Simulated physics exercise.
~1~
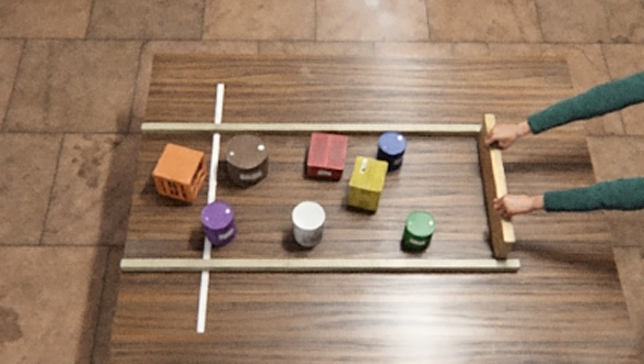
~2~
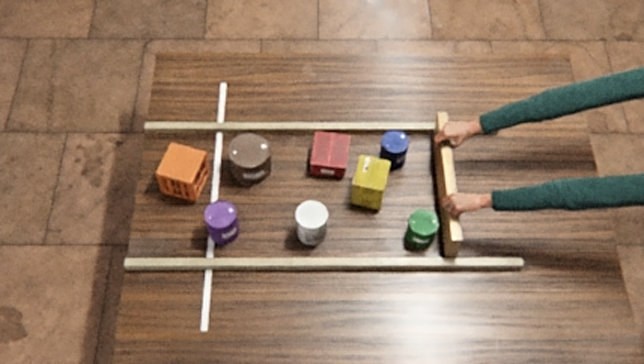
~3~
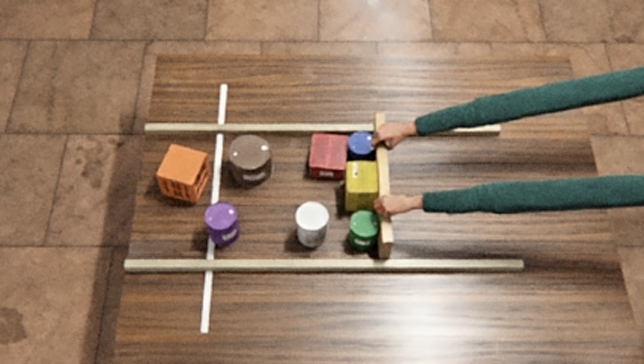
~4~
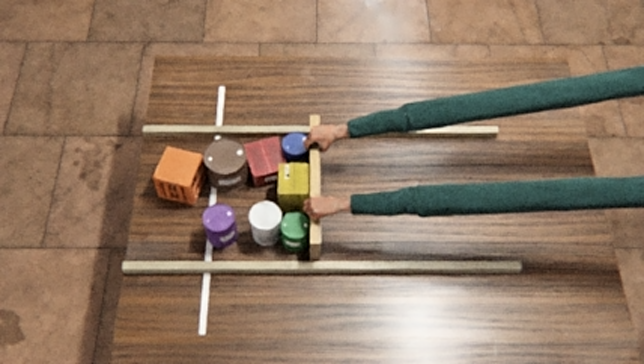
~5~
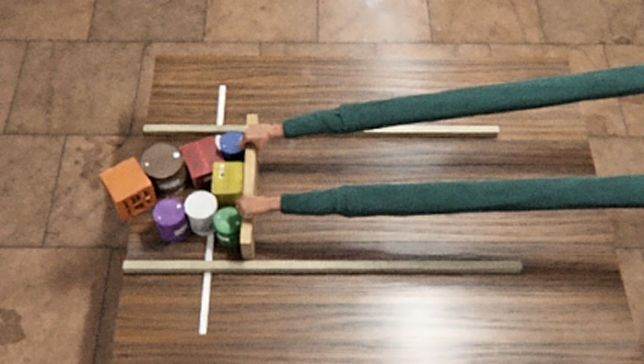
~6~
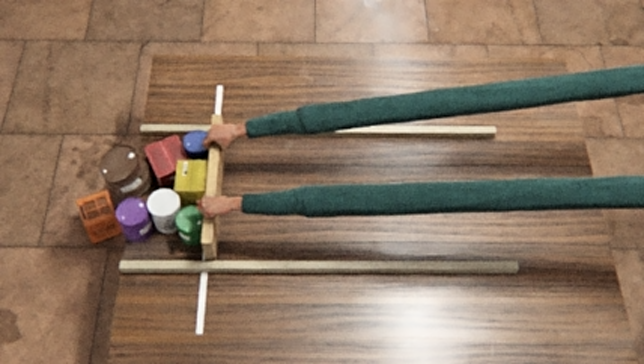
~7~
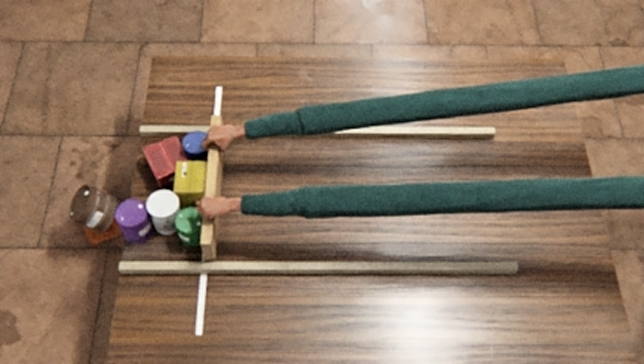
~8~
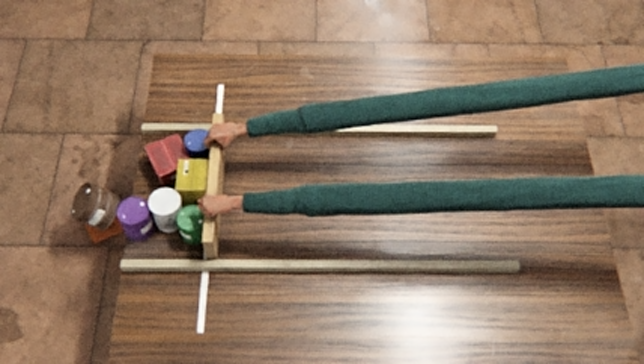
A wooden plank, held by two hands in green sleeves, stands at the right of a wooden platform seen from above, facing a scatter of colourful packages between two pale rails. Green, blue, white, purple and brown canisters sit among a yellow parcel, a red tote and an orange crate, with white tape crossing near the left end. The hands push the plank left, gathering the green and blue canisters and yellow parcel, then the rest. The packed group slides past the tape toward the left edge. The orange crate tips off, the brown canister follows, and the plank stops at the tape with the others still aboard.
